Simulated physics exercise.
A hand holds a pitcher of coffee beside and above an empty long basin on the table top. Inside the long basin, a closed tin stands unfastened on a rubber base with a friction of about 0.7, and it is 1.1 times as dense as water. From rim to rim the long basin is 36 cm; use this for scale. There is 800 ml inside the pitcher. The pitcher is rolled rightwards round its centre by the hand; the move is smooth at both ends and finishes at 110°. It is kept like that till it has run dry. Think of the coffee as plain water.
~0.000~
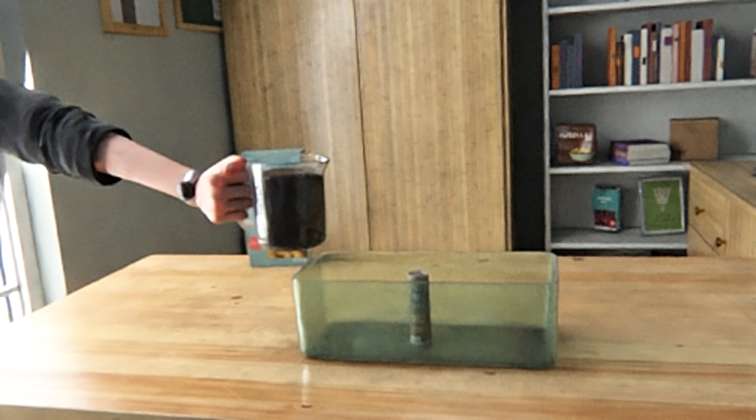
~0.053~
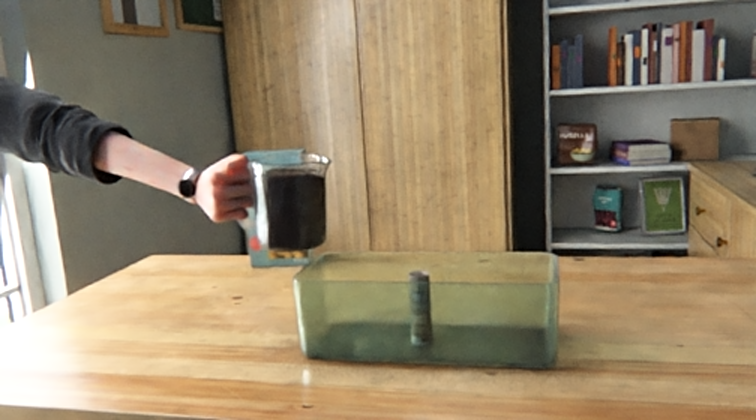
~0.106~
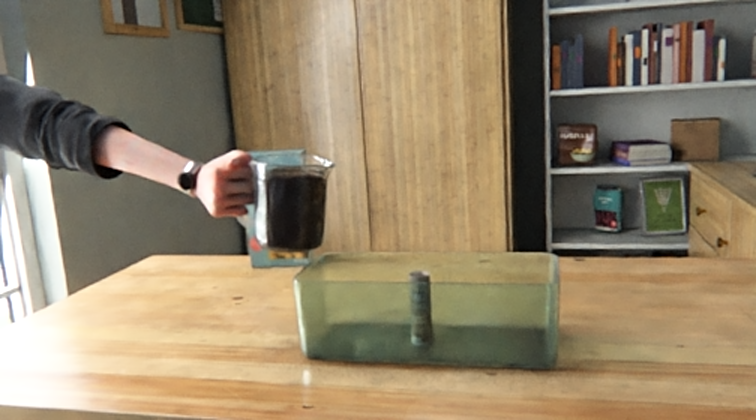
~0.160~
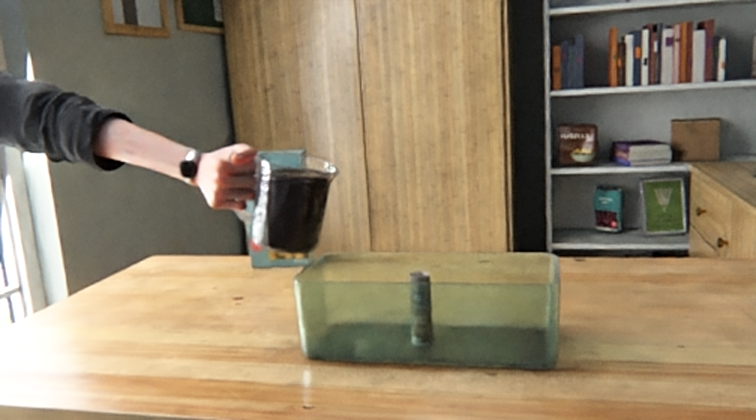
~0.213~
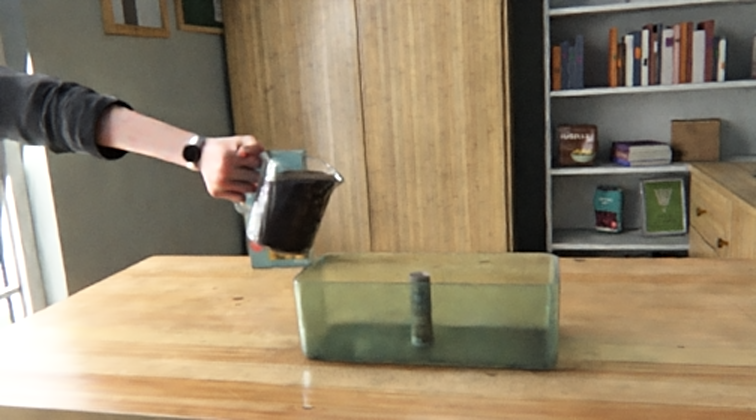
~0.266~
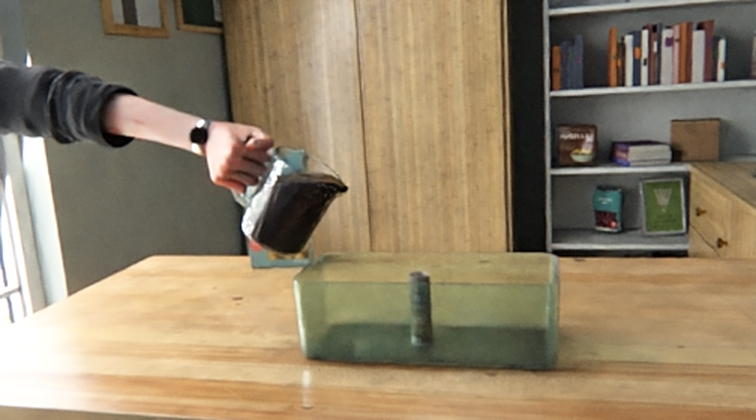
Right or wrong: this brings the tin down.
Wrong, the tin stays up.
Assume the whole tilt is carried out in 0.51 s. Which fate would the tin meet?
Outcome - the tin remains standing.
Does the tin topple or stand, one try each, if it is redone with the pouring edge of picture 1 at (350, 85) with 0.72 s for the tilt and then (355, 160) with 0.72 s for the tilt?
Try 1: Tipped over; try 2: Tipped over.
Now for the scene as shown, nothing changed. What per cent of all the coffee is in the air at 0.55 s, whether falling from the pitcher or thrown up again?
At that moment, about 18 percent.
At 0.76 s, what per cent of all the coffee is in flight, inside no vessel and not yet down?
About 6 % of the total.
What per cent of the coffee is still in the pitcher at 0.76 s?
12 %.
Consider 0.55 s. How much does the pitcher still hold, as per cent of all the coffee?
Roughly 58 percent.
By 0.55 s the tilt is 96° and 58 per cent is still to pour; the tin stands where it began.
By 0.76 s the tilt is 110° and 12 per cent is still to pour; the tin stands where it began.
By 0.98 s the tilt is 110° and 1 per cent is still to pour; the tin stands where it began.
By 1.22 s the tilt is 110° and 0 per cent is still to pour; the tin stands where it began.
At rest the tin stands where it began.
